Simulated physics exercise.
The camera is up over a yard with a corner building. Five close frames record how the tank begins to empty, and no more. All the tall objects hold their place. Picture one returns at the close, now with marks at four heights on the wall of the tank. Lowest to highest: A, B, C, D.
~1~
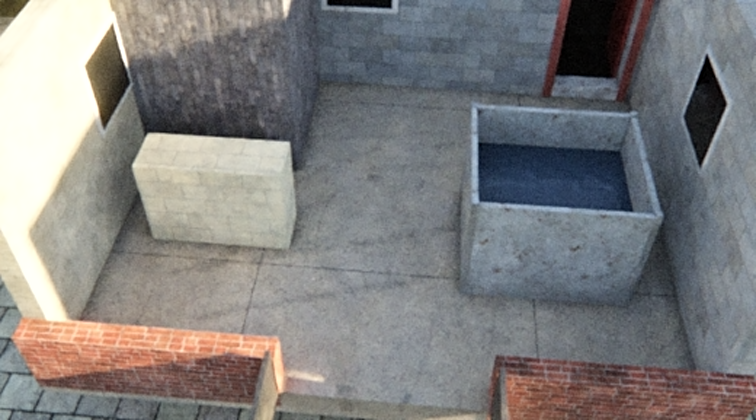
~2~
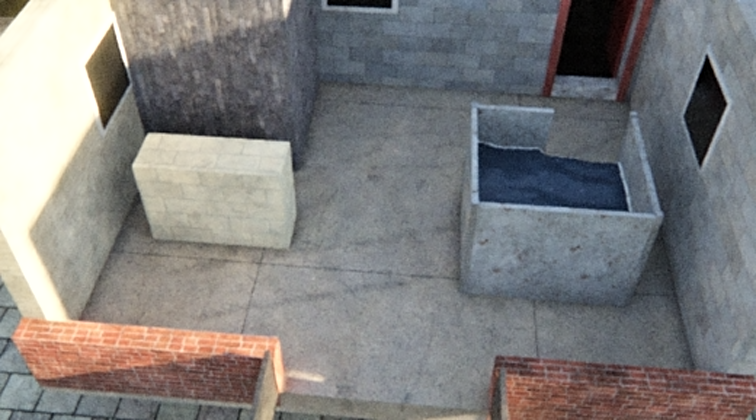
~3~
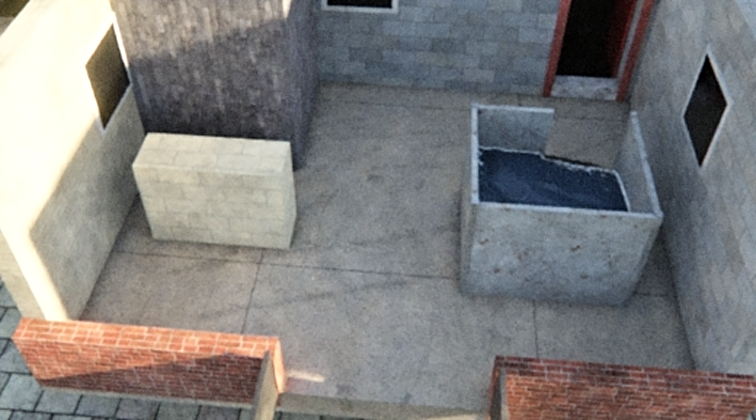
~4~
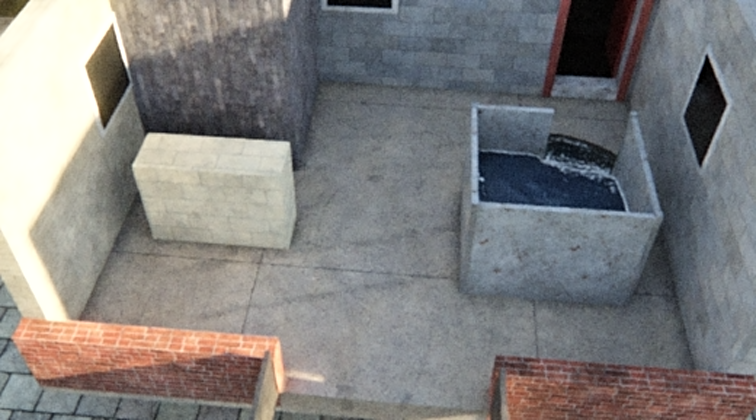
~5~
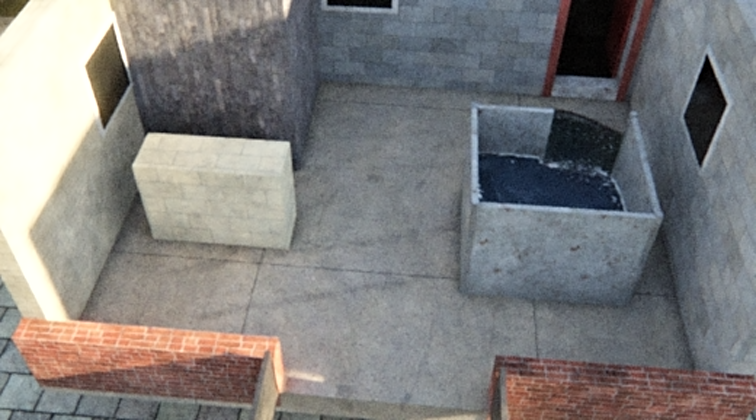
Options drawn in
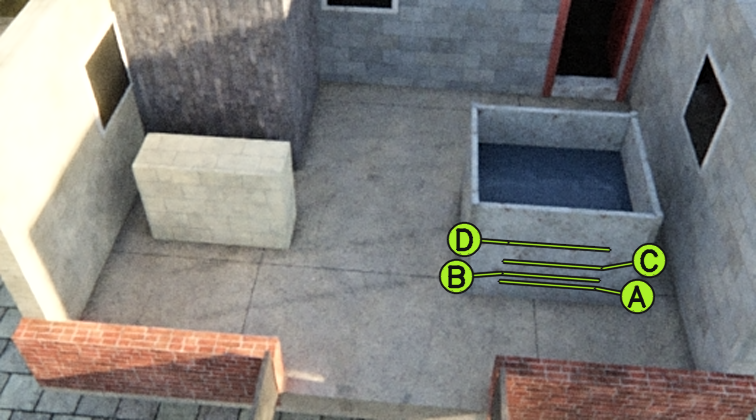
A walled yard is seen from a fixed, raised view, with an open gap in the low red-brick wall along its front. On the right stands a grey open-topped tank of dark blue water, with a red doorway behind it, and on the left a cream block sits before a dark grey corner building. Part of the tank's back wall opens, and the water stirs with pale edges and draws down inside.
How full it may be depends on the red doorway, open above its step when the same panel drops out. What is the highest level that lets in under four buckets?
B is the one.
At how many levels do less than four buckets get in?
Two of the four.
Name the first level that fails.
C it is.
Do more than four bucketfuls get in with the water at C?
Yes.
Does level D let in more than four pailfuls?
Yes.
On the marked copy, A at (547, 284); B at (549, 276); C at (553, 264); D at (558, 246); from the bottom up A, B, C, D.
With A, nothing gets over.
With B, a bucket or two gets in.
With C, about 8 bucketfuls get in.
With D, dozens of bucketfuls pour in.
